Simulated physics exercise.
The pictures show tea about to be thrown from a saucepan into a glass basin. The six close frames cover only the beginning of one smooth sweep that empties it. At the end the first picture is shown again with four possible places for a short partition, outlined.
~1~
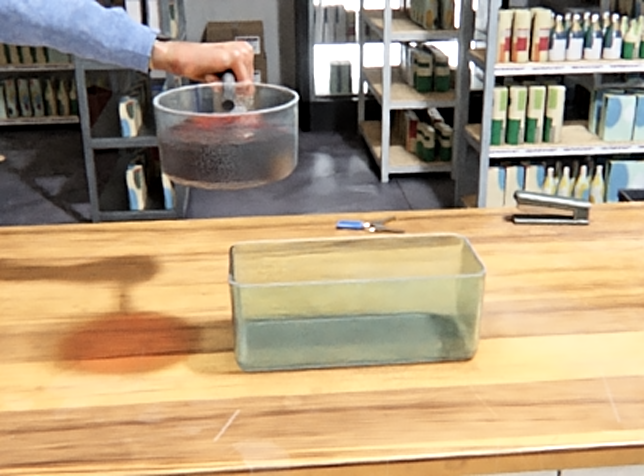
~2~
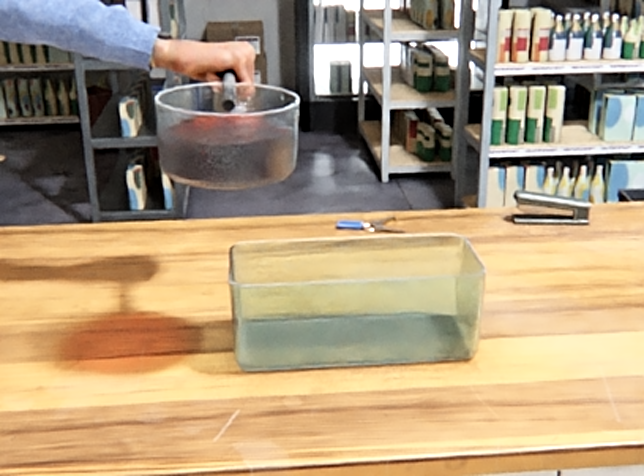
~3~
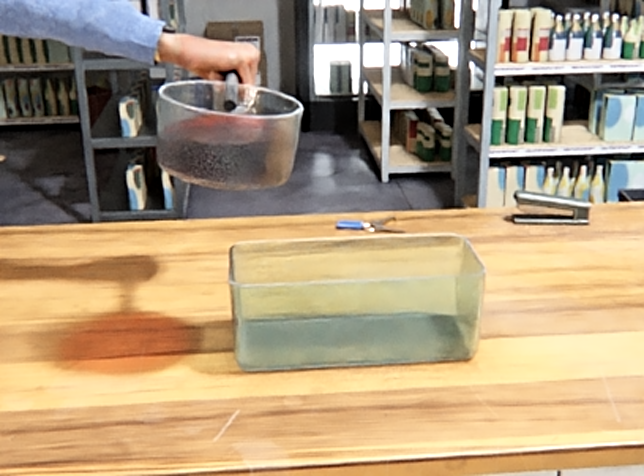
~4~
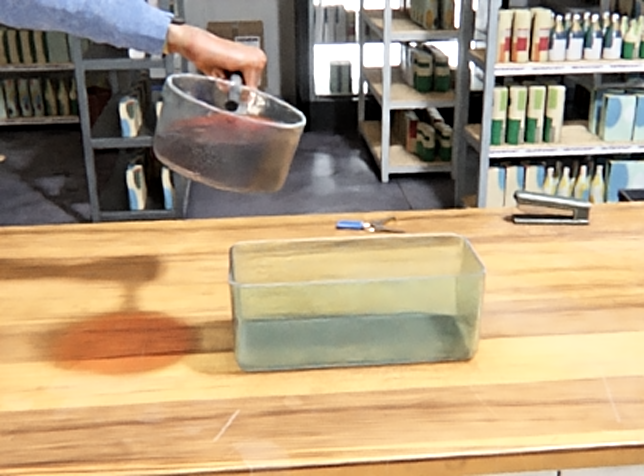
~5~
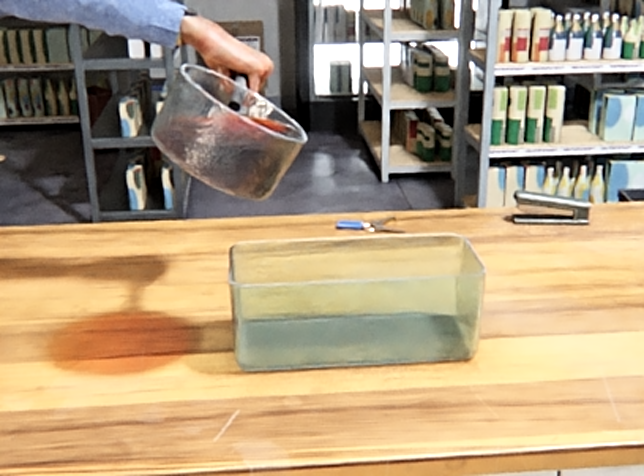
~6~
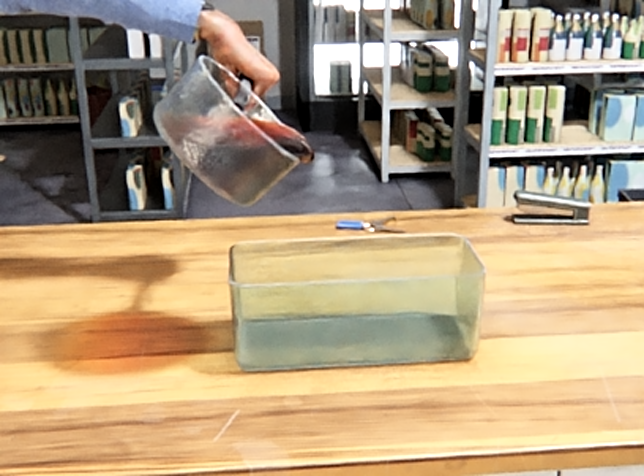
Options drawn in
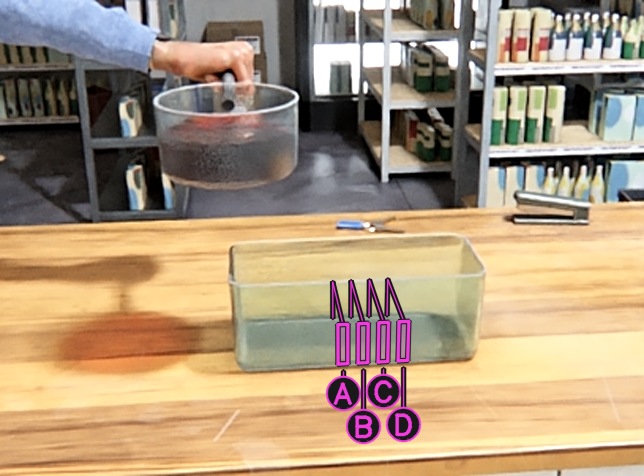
A hand tilting a clear saucepan of tea rightward above a glass basin on a wooden table, liquid reaching the lip.
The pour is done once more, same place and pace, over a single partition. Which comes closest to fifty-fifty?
A.
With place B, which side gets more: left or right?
The left one.
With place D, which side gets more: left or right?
More ends on the left.
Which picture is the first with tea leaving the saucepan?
In picture 6.
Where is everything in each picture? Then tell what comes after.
The first picture shows upright, lip at (295, 95); basin from (236, 367) to (477, 355); nothing has left yet.
The second picture shows tipped about 2°, lip at (296, 98); nothing has left yet.
The third picture shows tipped about 9°, lip at (300, 105); nothing has left yet.
The fourth picture shows tipped about 18°, lip at (303, 118); nothing has left yet.
The fifth picture shows tipped about 32°, lip at (304, 135); nothing has left yet.
The sixth picture shows tipped about 46°, lip at (301, 154); tea is over the lip, down to (305, 157).
In magenta, A at (343, 371); B at (363, 370); C at (383, 369); D at (403, 368).
With A, about 51 % ends left of the wall and 47 % right of it.
With B, about 72 % ends left of the wall and 18 % right of it; 10 % is lost outside.
With C, about 91 % ends left of the wall and 6 % right of it; 4 % is lost outside.
With D, about 87 % ends left of the wall and 10 % right of it; 3 % is lost outside.
